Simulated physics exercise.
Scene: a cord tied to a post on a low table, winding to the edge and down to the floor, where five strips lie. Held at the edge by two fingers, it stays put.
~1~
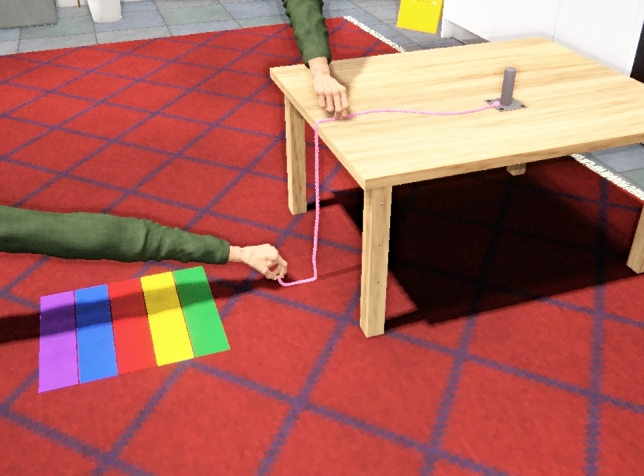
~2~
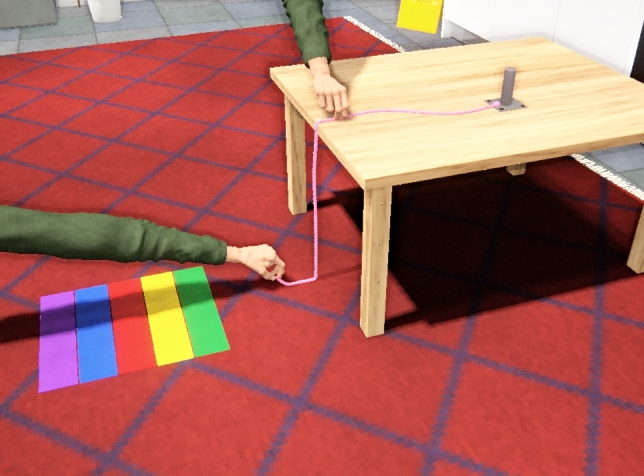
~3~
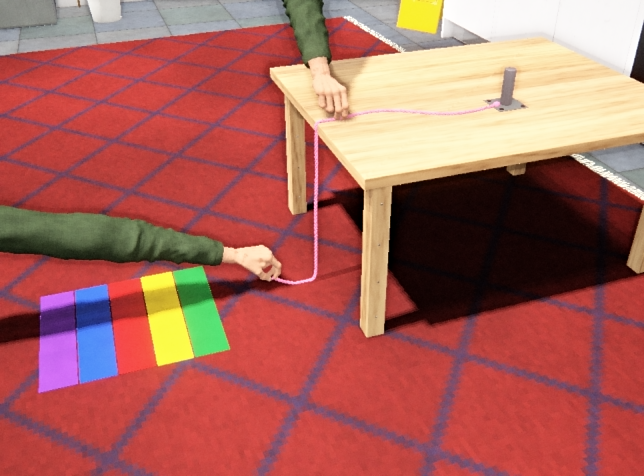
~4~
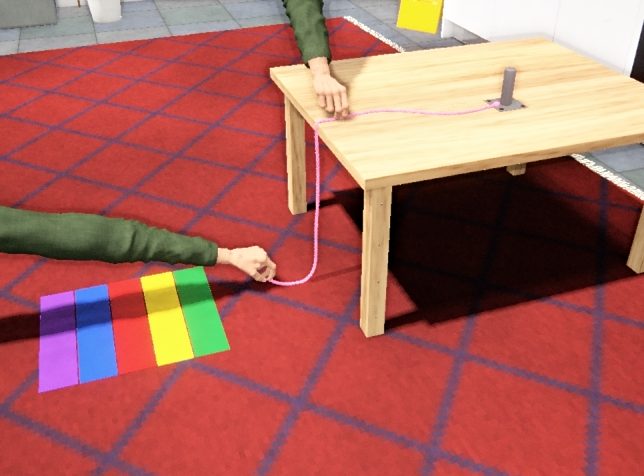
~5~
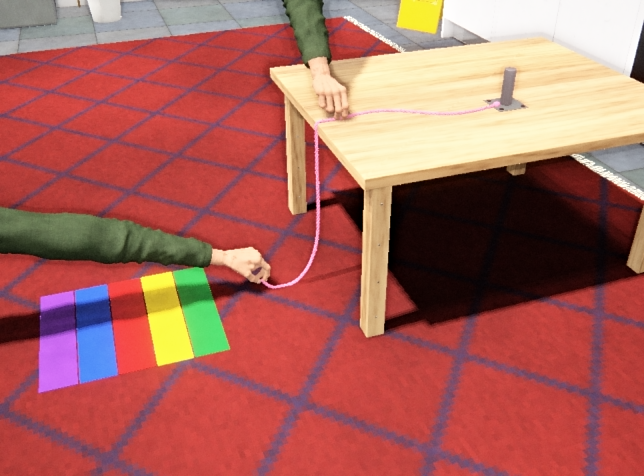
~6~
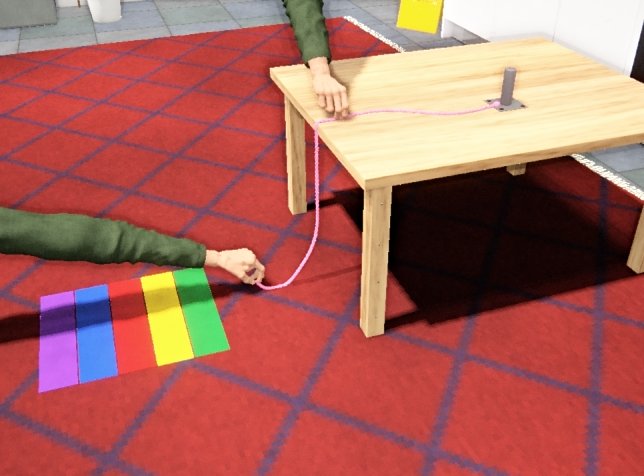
In a room with a red carpet crossed by dark diamond lines, a fixed view looks down on a low wooden table at the right. A pink cord runs from a grey post to fingers at the table's edge, then down to another green-sleeved hand near purple, blue, red, yellow and green strips. The lower hand draws the cord's end slightly left, its bend loosening into a curve, while the upper hand stays still.
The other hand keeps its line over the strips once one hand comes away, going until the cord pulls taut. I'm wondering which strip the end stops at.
It stops at the yellow strip.
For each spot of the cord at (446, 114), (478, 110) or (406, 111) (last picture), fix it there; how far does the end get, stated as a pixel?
The places are (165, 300), (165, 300) and (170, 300).
Soon after, end near (218, 289); short of the strips.
Then, end near (182, 296); over green.
At full stretch, end near (161, 300); over yellow. It gets as far as the yellow strip.
